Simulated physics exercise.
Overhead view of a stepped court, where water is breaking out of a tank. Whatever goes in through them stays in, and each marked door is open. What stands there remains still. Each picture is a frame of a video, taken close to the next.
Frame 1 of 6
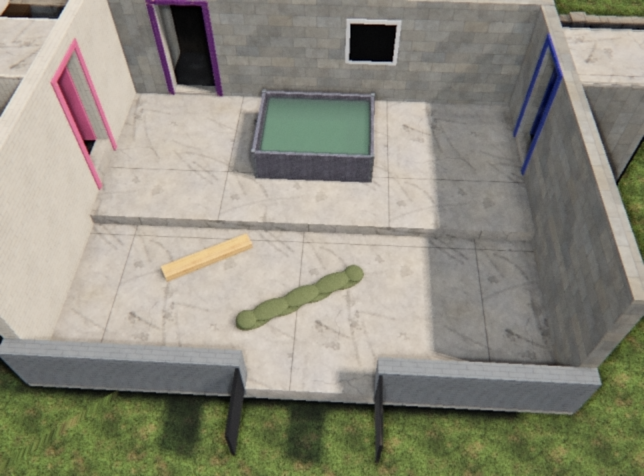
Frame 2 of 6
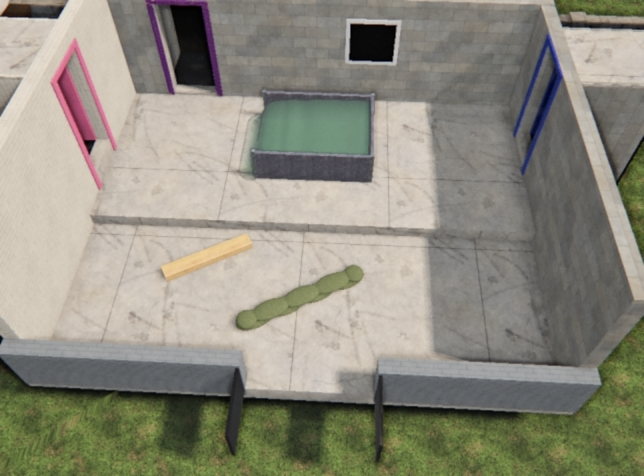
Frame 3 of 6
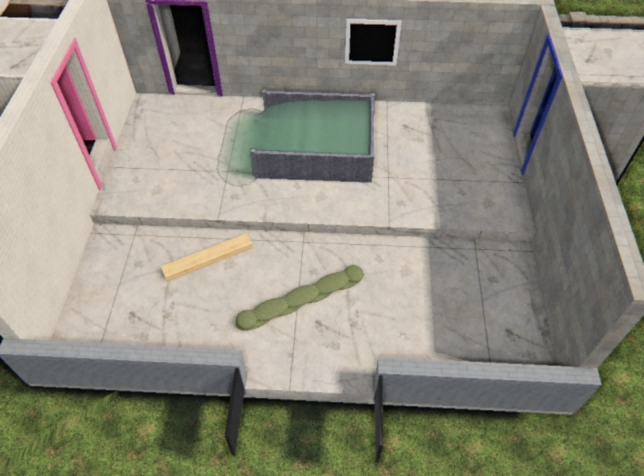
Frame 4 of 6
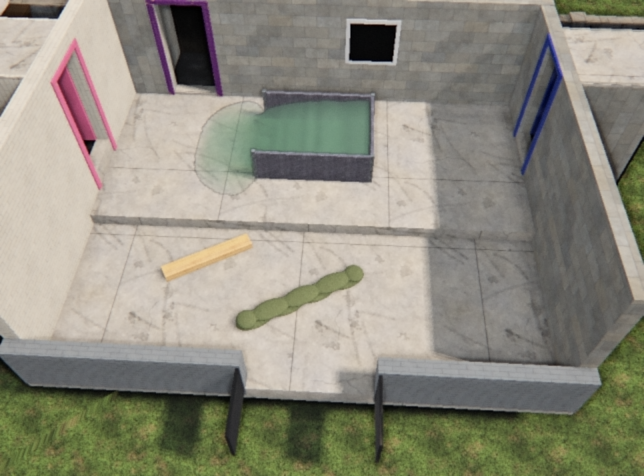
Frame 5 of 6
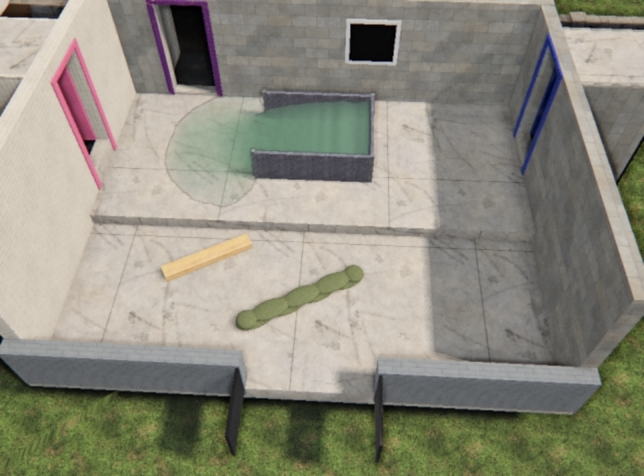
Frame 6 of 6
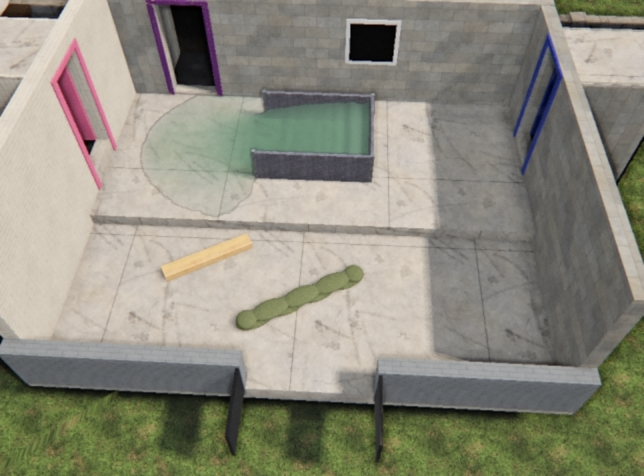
Walled court with a low step, green water pouring from the left side of a tank and spreading leftward across pale paving.
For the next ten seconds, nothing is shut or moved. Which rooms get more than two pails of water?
My prediction: The purple door will get more than two buckets; the pink door will get two buckets at most; the blue door will get two buckets at most.
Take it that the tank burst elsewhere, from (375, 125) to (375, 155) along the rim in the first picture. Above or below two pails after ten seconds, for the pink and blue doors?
In short: Pink falls short, blue exceeds the limit.
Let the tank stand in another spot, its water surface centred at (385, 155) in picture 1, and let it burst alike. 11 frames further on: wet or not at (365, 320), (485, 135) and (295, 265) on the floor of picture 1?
Going through the three places: Out of reach, out of reach, out of reach.
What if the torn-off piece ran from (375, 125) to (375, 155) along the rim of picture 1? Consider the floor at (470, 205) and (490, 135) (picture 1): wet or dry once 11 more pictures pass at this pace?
Point one reached; point two reached.
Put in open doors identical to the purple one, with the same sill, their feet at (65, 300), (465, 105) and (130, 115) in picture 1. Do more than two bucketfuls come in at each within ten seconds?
Above, below, above.
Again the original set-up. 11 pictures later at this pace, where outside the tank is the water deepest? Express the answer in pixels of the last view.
Look close to (134, 101).
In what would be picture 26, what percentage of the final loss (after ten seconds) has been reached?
Note - share reached: 30 %.
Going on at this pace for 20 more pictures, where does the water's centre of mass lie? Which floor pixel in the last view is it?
Near (181, 176) in the last view.
A moment on, water covers 20 % of the floor; the purple door wet at the sill, nothing in, the pink door wet at the sill, nothing in, the blue door not reached.
Next, water covers 25 % of the floor; the purple door under two buckets in, the pink door wet at the sill, nothing in, the blue door not reached.
Then, water covers 30 % of the floor; the purple door over two buckets in, the pink door wet at the sill, nothing in, the blue door not reached.
Later, water covers 50 % of the floor; the purple door far over two buckets in, the pink door wet at the sill, nothing in, the blue door not reached.
In the end, water covers 75 % of the floor; the purple door far over two buckets in, the pink door wet at the sill, nothing in, the blue door wet at the sill, nothing in.
